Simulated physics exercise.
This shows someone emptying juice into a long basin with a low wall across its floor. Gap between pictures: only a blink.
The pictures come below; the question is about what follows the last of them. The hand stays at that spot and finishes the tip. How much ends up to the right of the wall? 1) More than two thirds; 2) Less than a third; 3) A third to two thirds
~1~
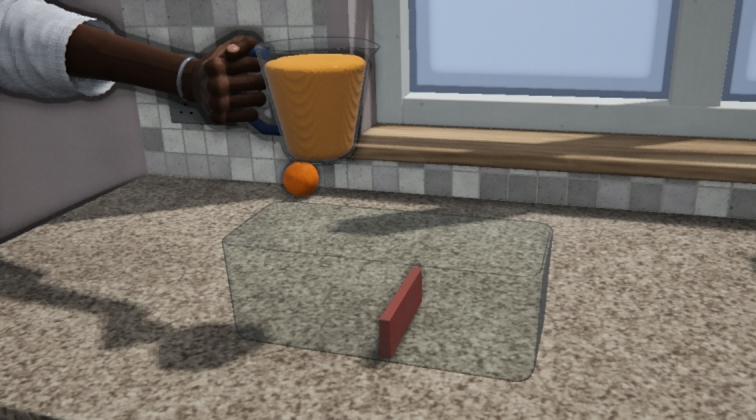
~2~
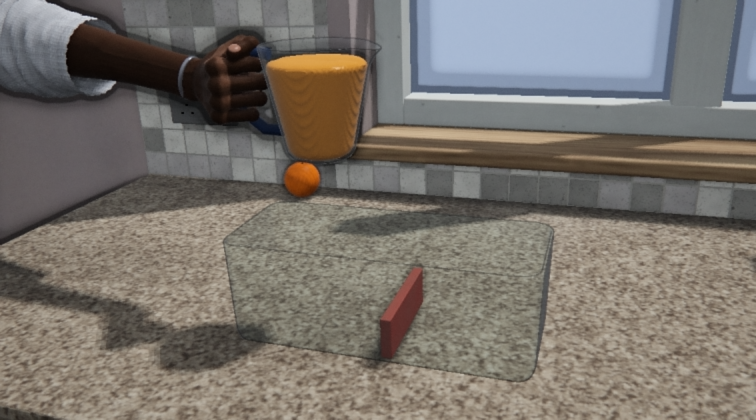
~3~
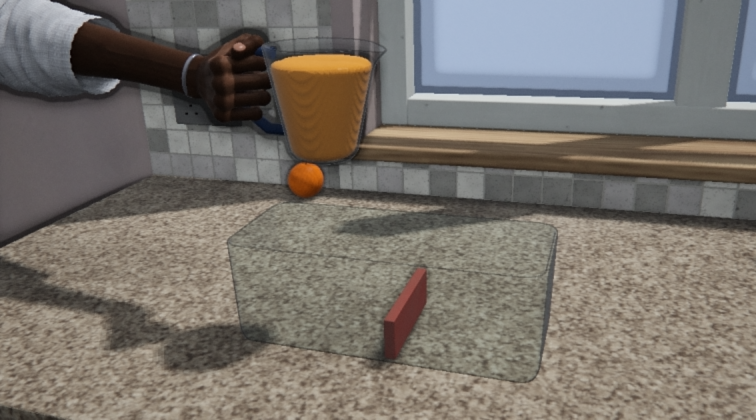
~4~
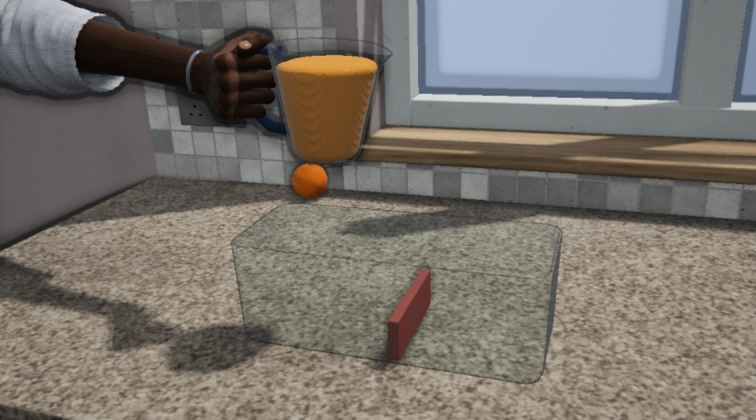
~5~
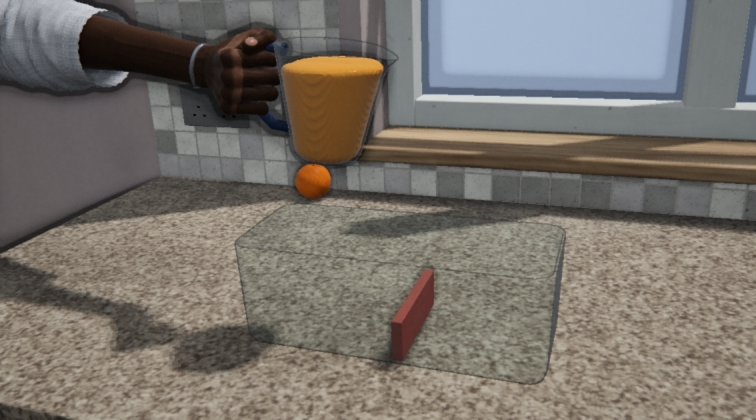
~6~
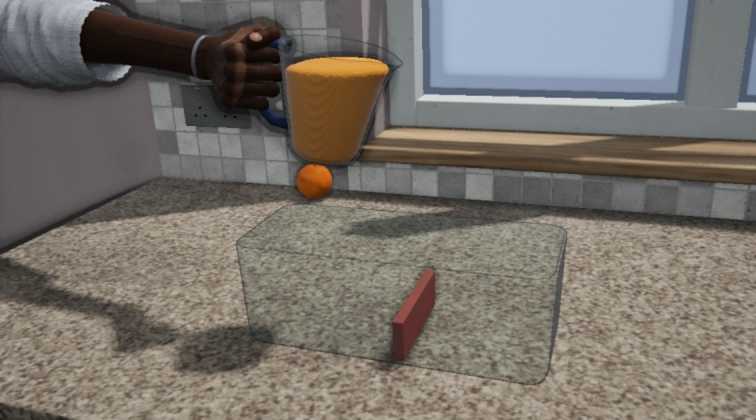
Answer: 1.
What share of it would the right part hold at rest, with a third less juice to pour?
Estimated share: Close to 90 per cent.
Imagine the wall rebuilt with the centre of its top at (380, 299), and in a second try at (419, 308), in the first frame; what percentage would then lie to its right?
Roughly 95 % and then 80 %.
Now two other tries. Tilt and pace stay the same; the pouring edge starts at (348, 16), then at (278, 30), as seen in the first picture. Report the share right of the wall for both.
The first gives 85 %, the second 5 %.
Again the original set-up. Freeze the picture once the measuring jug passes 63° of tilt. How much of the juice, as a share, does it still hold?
Looks like roughly 70 percent is still held.
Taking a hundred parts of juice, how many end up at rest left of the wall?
I'd say close to 5 per cent.
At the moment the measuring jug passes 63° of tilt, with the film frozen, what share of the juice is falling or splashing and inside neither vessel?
Somewhere around 20 per cent of it.
A moment on, the measuring jug is tipped part way and 71 per cent is still to pour, 0 is left of the wall and 10 right of it.
Next, the measuring jug is tipped right over and 12 per cent is still to pour, 1 is left of the wall and 73 right of it.
Then the measuring jug is tipped right over and 0 per cent is still to pour, 4 is left of the wall and 96 right of it.
Later the measuring jug is tipped right over and 0 per cent is still to pour, 4 is left of the wall and 96 right of it.
Finally, 4 per cent lies left of the wall, 96 right of it and 1 outside.
